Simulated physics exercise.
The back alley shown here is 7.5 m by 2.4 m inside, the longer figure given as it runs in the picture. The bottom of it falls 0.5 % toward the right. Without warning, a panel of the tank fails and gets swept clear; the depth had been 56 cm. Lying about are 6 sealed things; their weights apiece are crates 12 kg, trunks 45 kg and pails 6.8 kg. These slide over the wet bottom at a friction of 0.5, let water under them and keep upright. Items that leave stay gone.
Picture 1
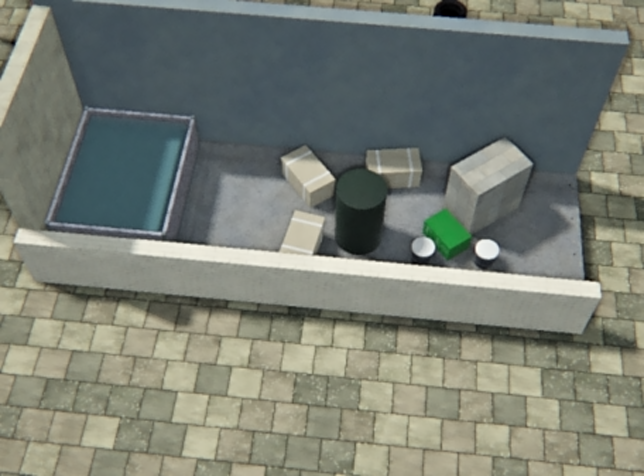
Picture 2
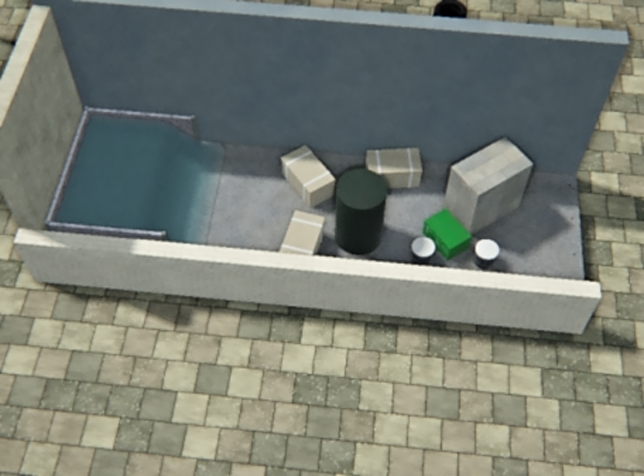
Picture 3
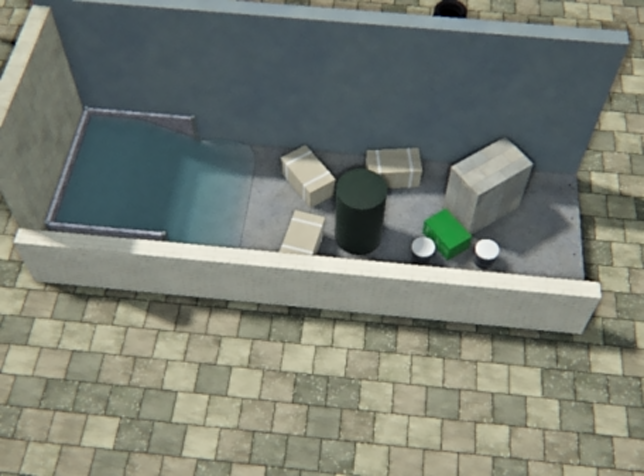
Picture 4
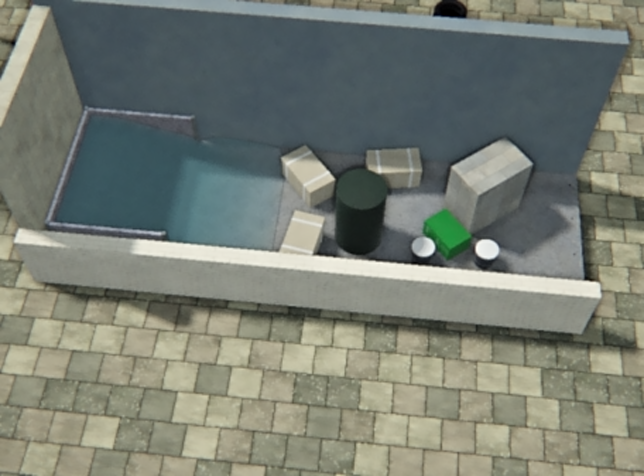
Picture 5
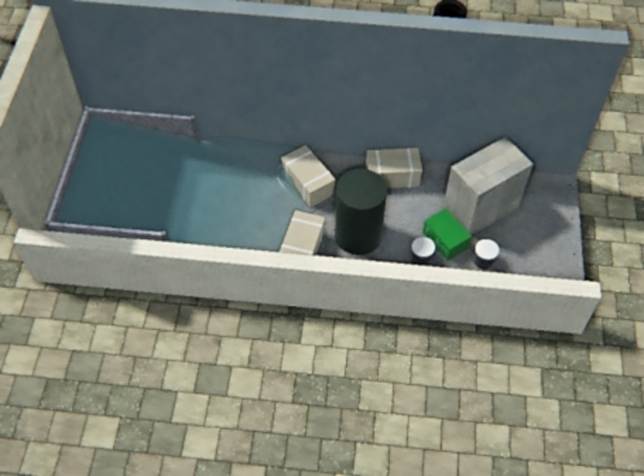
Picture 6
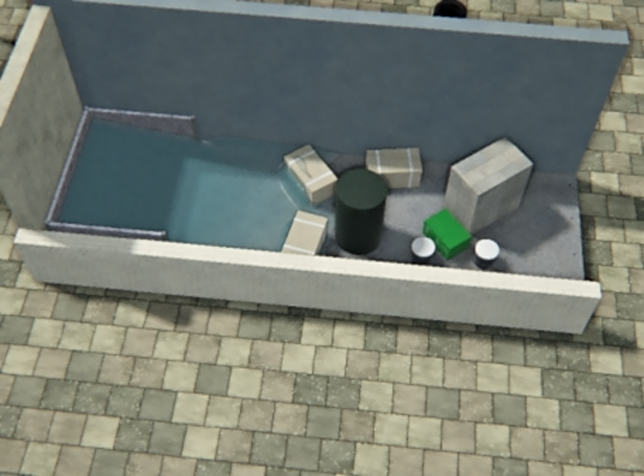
Water pours from the open tank and spreads right across the floor to the pale boxes.
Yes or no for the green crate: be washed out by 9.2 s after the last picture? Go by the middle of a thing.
The green crate exits.
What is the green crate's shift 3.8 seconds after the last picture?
Some 200 cm from the start.
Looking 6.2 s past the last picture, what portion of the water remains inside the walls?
72 % or so.
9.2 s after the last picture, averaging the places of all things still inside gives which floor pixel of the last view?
I'd say about (515, 243) in the last view.
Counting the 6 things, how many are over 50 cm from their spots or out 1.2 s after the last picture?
By that point, 3.
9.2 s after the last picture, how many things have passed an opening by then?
3.
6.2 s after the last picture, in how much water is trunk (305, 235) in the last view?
Around 3 centimetres.
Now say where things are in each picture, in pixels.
In the first picture, the green crate at (448, 228) rests on the ground; 3.3 m2 under water; 0 of 6 have shifted.
In the second picture, the green crate at (448, 228), on the bottom; 4.4 m2 under water; 0 of 6 have shifted.
In the third picture, the green crate at (448, 228), on the bottom; water covers 5.5 m2; 0 of 6 have shifted.
In the fourth picture, the green crate at (448, 228) rests on the ground; water covers 6.7 m2; 0 of 6 have shifted.
In the fifth picture, the green crate at (448, 228) rests on the ground; 7.5 m2 under water; 0 of 6 have shifted.
In the sixth picture, the green crate at (448, 228), on the bottom; water covers 8.0 m2; 0 of 6 have shifted.
Then, 1.2 s after the last picture the green crate is near (450, 231), 0.1 m from its start, aground; 0 of 6 are out; 2 afloat.
Then, 3.8 s after the last picture the green crate is near (575, 221), 1.9 m from its start, afloat; 2 of 6 are out; 2 afloat.
Then, 6.2 s after the last picture the green crate has gone out; 3 of 6 are out; 0 afloat.
Then, 9.2 s after the last picture the green crate has gone out; 3 of 6 are out; 0 afloat.
